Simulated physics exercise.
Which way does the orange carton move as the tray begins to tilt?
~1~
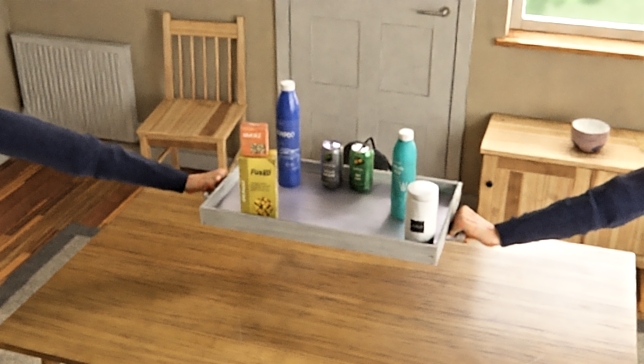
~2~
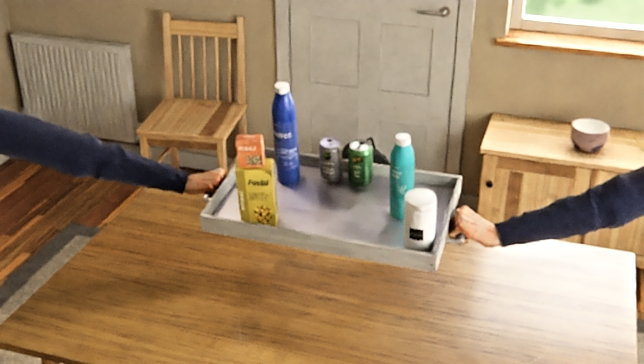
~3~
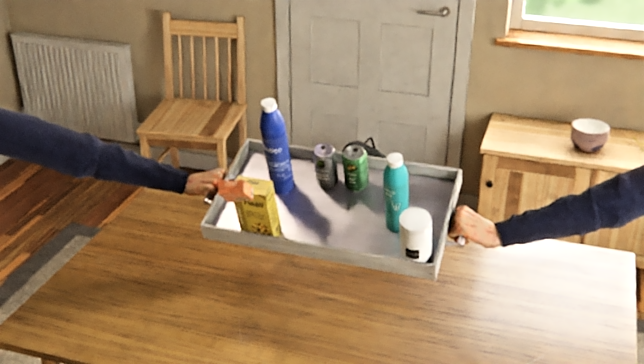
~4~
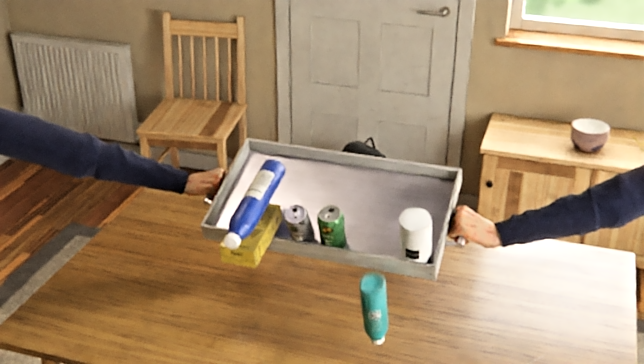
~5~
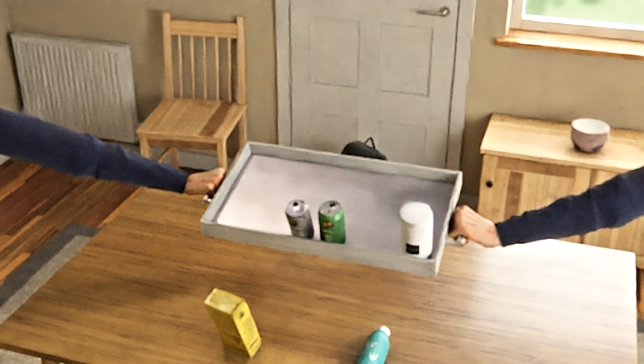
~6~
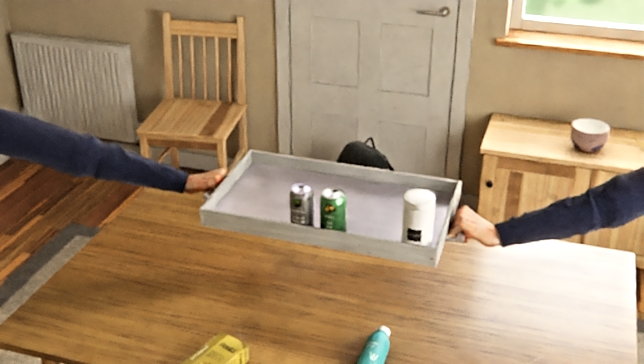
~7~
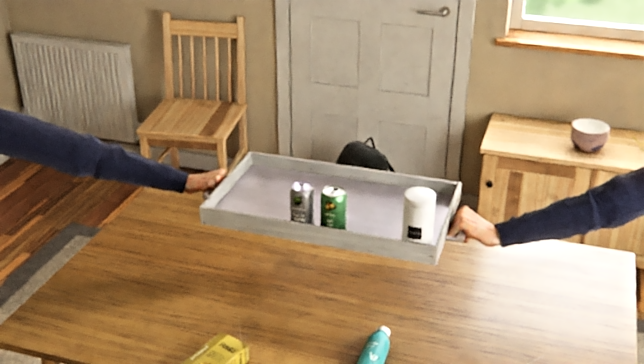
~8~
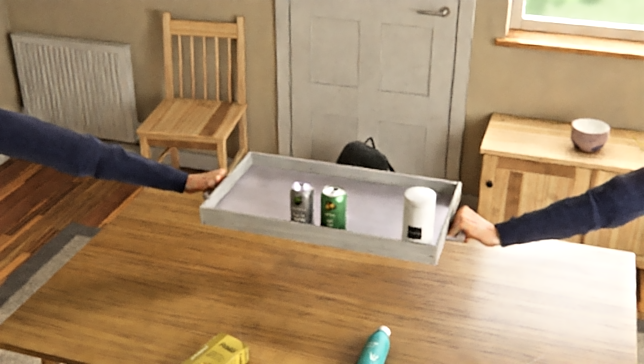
It moves down, leaning over toward the near edge of the tray.
